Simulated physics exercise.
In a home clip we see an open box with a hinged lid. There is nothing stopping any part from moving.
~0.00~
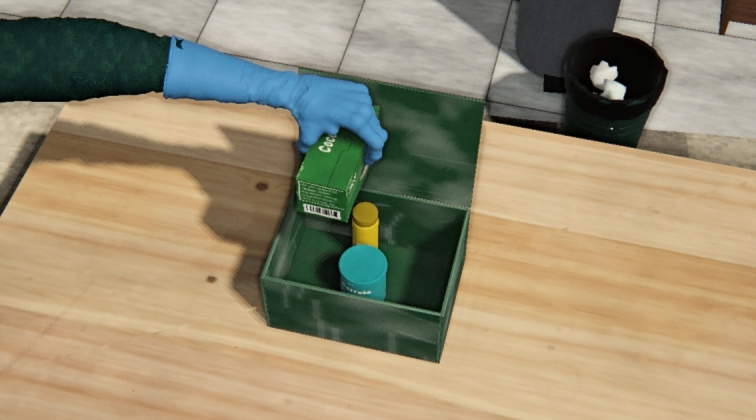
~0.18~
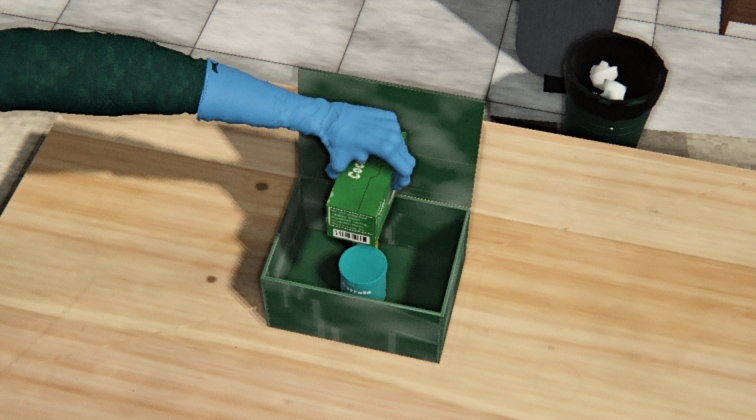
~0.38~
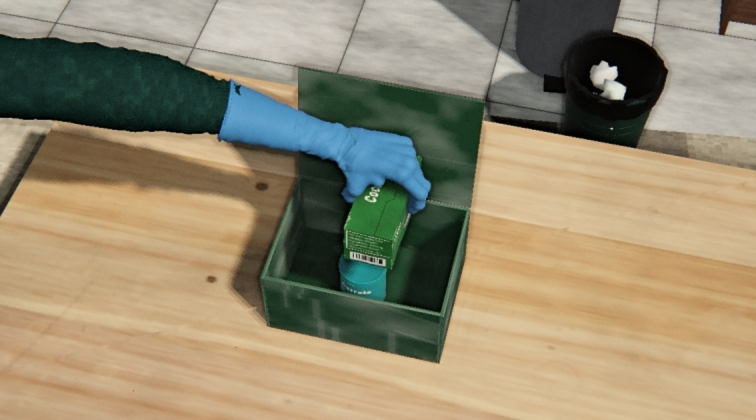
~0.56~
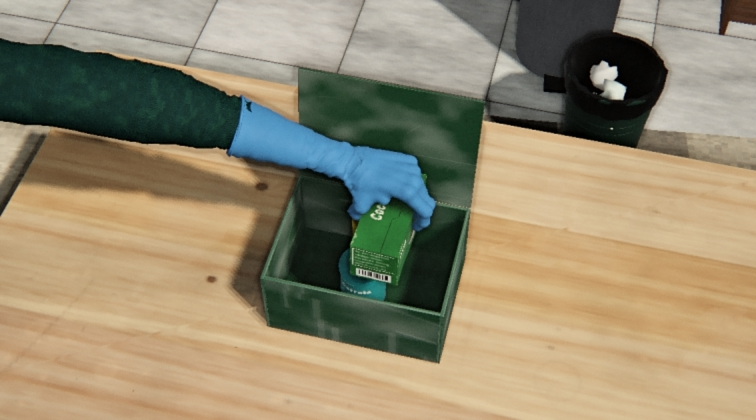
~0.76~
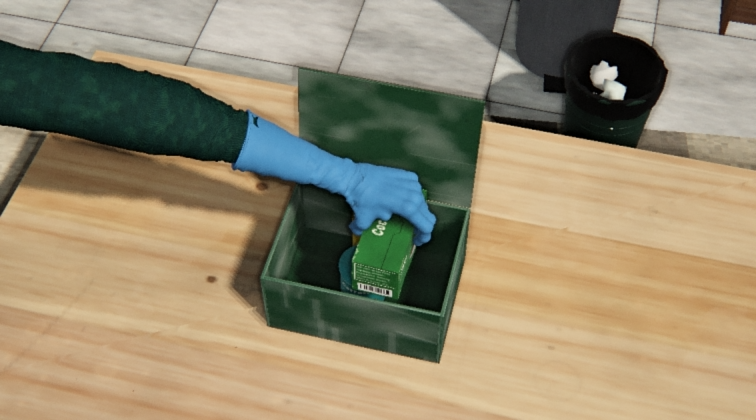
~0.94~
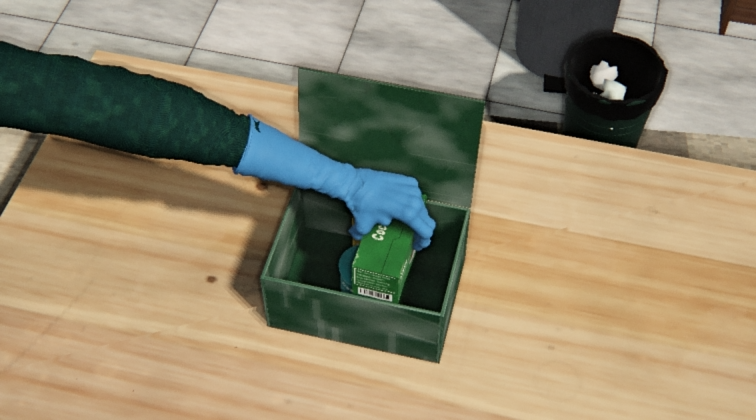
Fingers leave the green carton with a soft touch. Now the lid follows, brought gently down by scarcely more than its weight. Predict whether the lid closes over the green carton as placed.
It closes.
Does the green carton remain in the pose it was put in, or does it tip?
Looking at the last picture, the green carton sits at an angle.
After 1.34 s, green carton on its side near (418, 296).
After 2.14 s, lid 82° above the rim; green carton on its side near (418, 294).
After 2.64 s, lid 46° above the rim; green carton on its side near (418, 294).
After 2.94 s, lid 16° above the rim; green carton on its side near (418, 294).
In the end (3.6 s), lid shut; toppled in the box, green carton; the other 2 unmoved. At the end, from the last picture's camera, green carton near (418, 294).
